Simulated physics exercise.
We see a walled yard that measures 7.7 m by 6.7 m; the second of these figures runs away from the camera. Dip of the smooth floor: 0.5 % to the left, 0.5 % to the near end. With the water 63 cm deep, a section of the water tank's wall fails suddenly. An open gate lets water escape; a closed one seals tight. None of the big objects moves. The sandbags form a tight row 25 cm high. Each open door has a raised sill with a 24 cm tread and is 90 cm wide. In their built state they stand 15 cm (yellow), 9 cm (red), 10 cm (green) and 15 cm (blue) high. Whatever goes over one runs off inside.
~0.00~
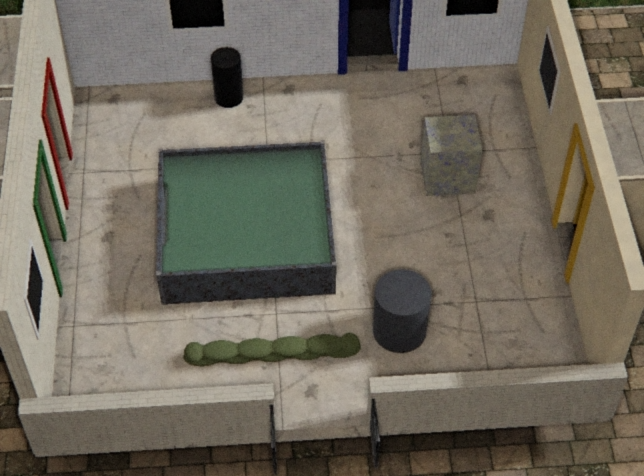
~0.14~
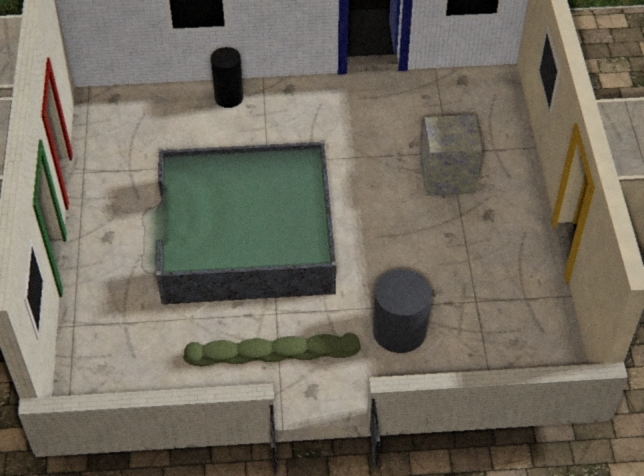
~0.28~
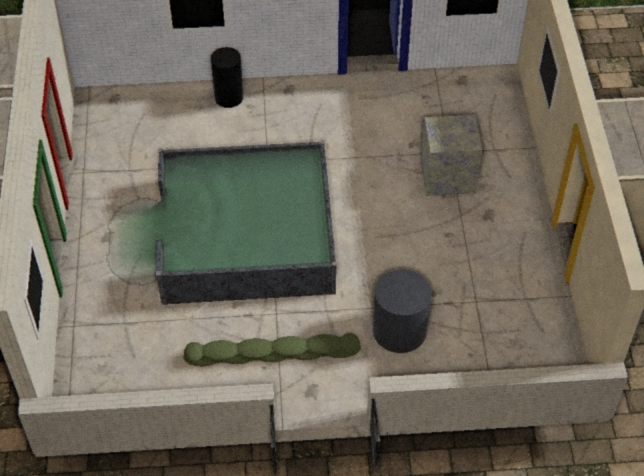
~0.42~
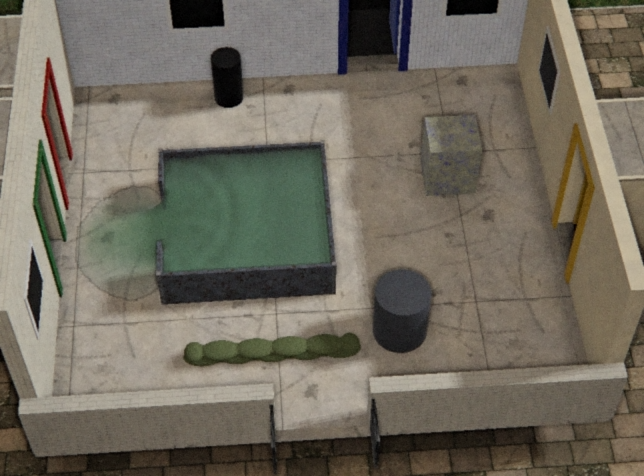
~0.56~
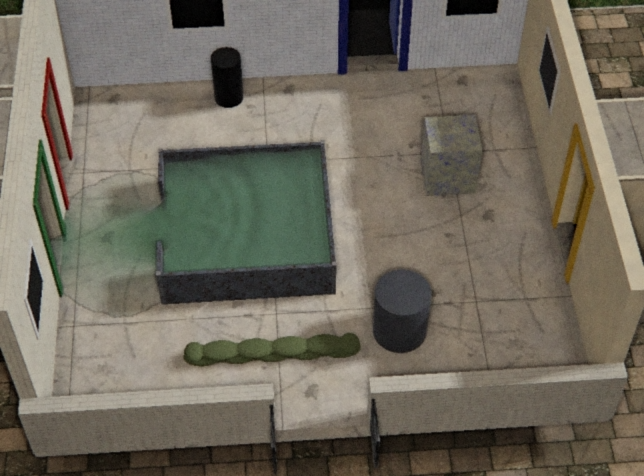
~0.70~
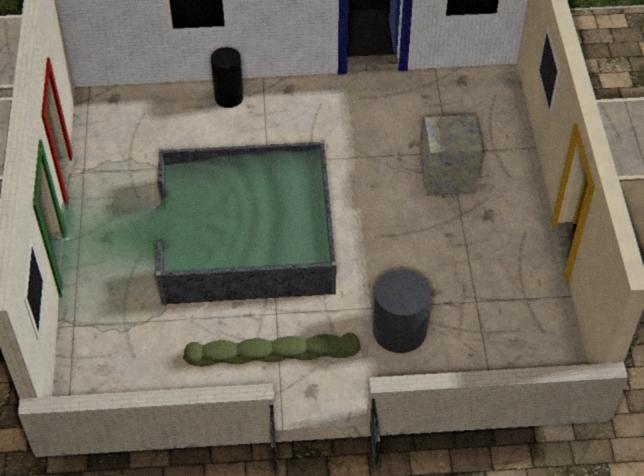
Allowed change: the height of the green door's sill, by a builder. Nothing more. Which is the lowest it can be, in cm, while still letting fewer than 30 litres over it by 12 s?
No lower than about 37 cm.
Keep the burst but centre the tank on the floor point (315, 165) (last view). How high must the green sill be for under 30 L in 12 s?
Then roughly 15 cm.
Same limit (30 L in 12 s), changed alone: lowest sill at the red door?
Red: 17 cm.
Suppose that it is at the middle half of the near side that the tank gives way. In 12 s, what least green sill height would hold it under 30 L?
Required height: Approx. 8.5 cm.
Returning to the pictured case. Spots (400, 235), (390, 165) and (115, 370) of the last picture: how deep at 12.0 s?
Taking the spots in order: About 1, 2 and 7 centimetres.
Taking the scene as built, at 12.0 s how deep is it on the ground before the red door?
About 8.0 cm.
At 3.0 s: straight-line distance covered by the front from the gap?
It gets close to 3.8 metres out.
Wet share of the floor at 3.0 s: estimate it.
Close to 25 per cent is wet.
After 1.4 s water covers 10 % of the floor, deepest (40 cm) near (157, 240); 31 cm at the green door, 144 litres in over its 10 cm sill.
After 3.0 s water covers 25 % of the floor, deepest (31 cm) near (64, 254); 31 cm at the green door, 465 litres in over its 10 cm sill.
After 12.0 s water covers 90 % of the floor, deepest (12 cm) near (51, 429); 11 cm at the green door, 800 litres in over its 10 cm sill.
At the green door as built, the water arrived by 0.6 s and peaked near 39 cm at 1.8 s.
With a sill of 30.5 cm, 96 litres would have come in within the 12 s; with 41 cm, 10 litres. So under 30 litres takes about 37 cm.
